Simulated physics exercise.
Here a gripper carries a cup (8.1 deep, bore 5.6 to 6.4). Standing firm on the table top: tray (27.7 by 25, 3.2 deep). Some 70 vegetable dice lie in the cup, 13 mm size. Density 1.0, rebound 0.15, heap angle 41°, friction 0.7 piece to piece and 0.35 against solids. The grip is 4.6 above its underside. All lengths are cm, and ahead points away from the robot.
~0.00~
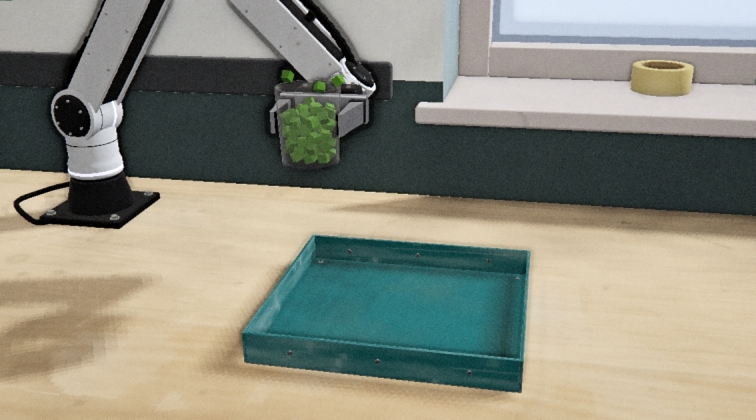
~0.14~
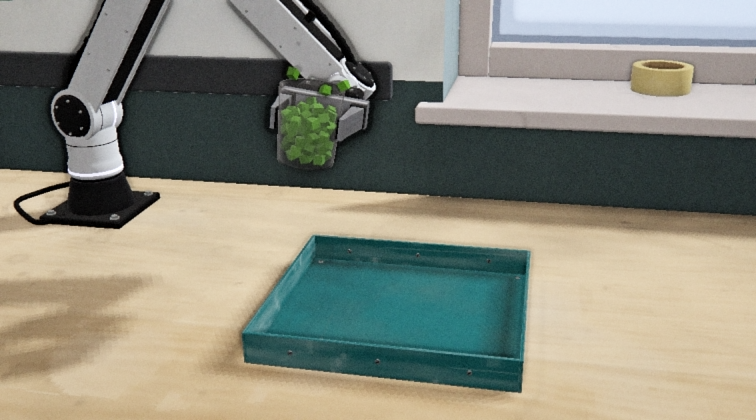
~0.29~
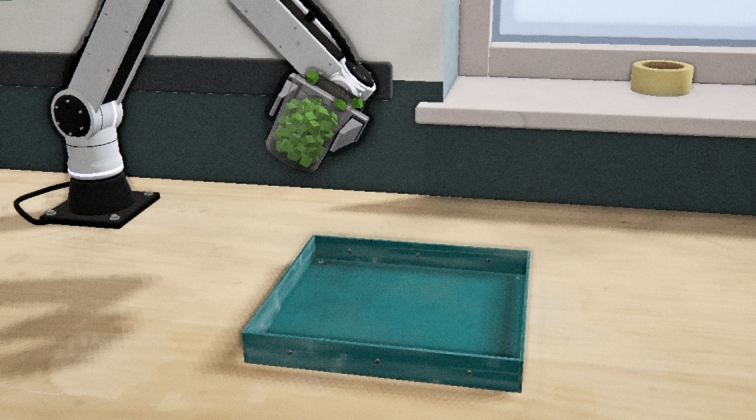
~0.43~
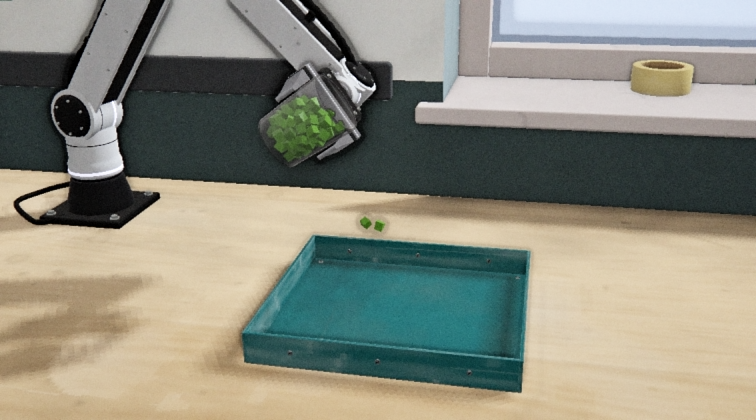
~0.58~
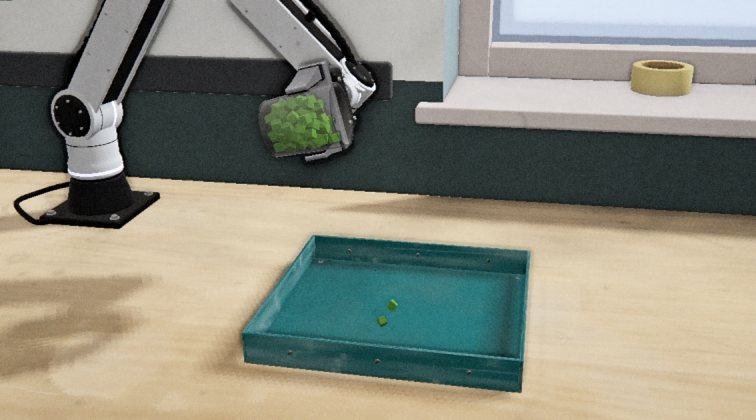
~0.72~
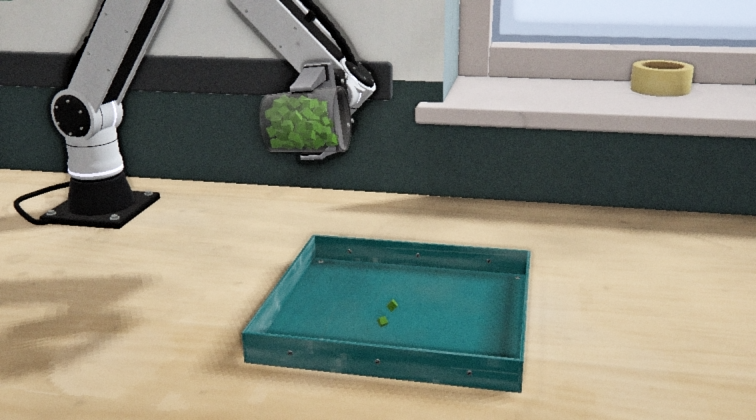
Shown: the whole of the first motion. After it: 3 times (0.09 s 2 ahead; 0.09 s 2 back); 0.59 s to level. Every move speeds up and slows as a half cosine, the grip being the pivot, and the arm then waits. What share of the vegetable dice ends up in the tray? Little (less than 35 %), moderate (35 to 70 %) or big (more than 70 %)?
In the tray the share is moderate, 35 to 70 %.
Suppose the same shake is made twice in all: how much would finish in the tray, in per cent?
It would be near 35 per cent.
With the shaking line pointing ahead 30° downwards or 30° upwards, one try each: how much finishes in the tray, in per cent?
About 25 and 65 per cent.
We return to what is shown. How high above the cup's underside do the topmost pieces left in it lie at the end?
Some 5.0 cm.
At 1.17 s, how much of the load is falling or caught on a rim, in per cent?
About 11 per cent.
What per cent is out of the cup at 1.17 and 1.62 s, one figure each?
In turn: 35, 45.
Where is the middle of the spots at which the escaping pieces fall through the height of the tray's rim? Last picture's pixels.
Around (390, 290).
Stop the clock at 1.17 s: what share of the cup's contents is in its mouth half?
About 50 per cent.
By 1.17 s, tilted 84° forward, highest piece 23 above the table; 45 in the cup, 17 in the tray, 8 in flight or on a rim.
By 1.62 s, tilted 27° forward, highest piece 25 above the table; 37 in the cup, 33 in the tray.
By 2.05 s, level, highest piece 23 above the table; 37 in the cup, 33 in the tray.
By 3.10 s, level, highest piece 23 above the table; 37 in the cup, 33 in the tray.
Final count, 37 in the cup, 33 in the tray. That is 47 % in the tray.
